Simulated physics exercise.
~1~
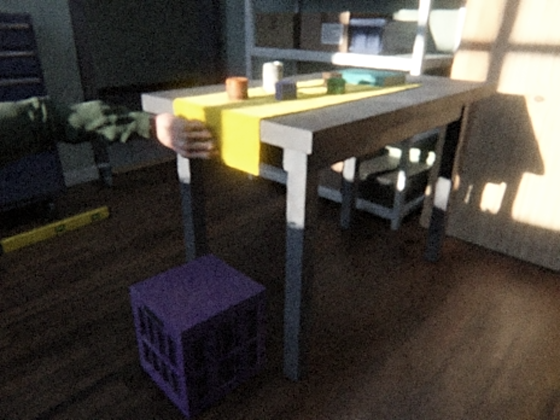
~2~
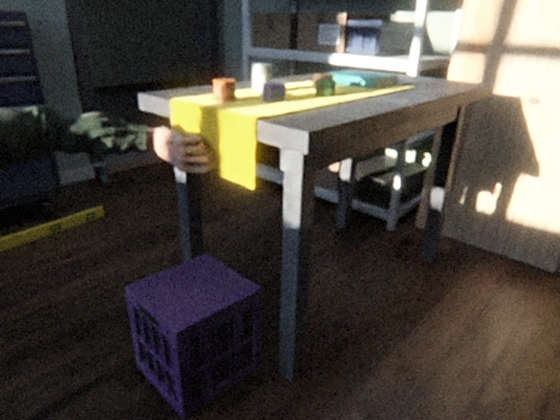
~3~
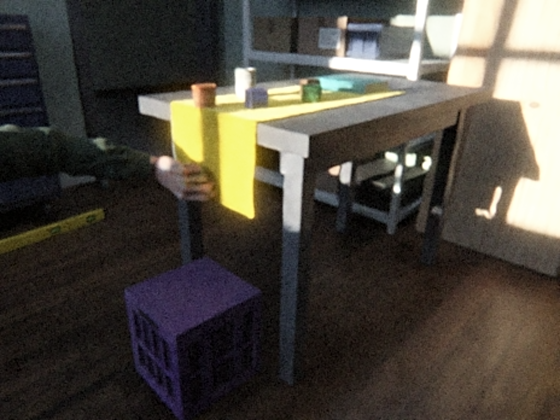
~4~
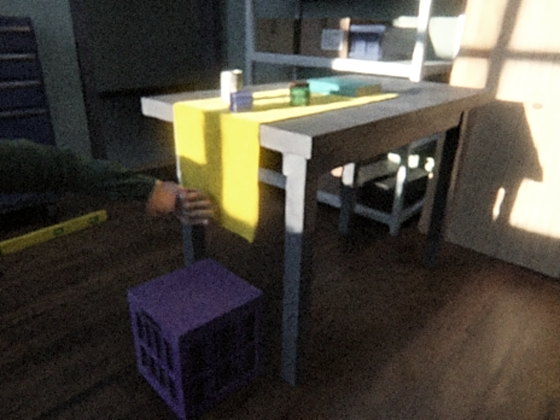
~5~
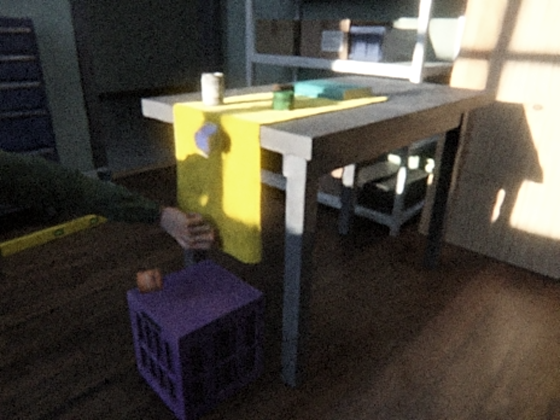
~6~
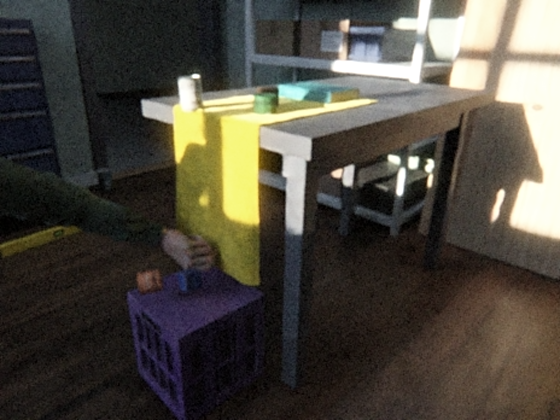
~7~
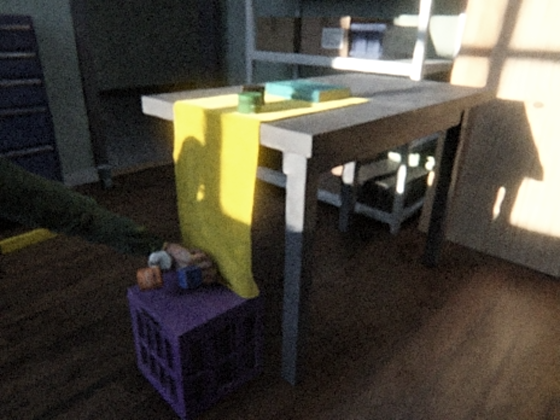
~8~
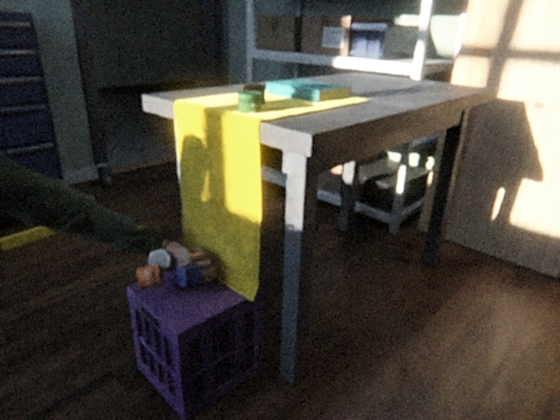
Hand pulling a yellow scarf down off a workbench, an orange pot, blue cube and white can dropping onto a purple crate.
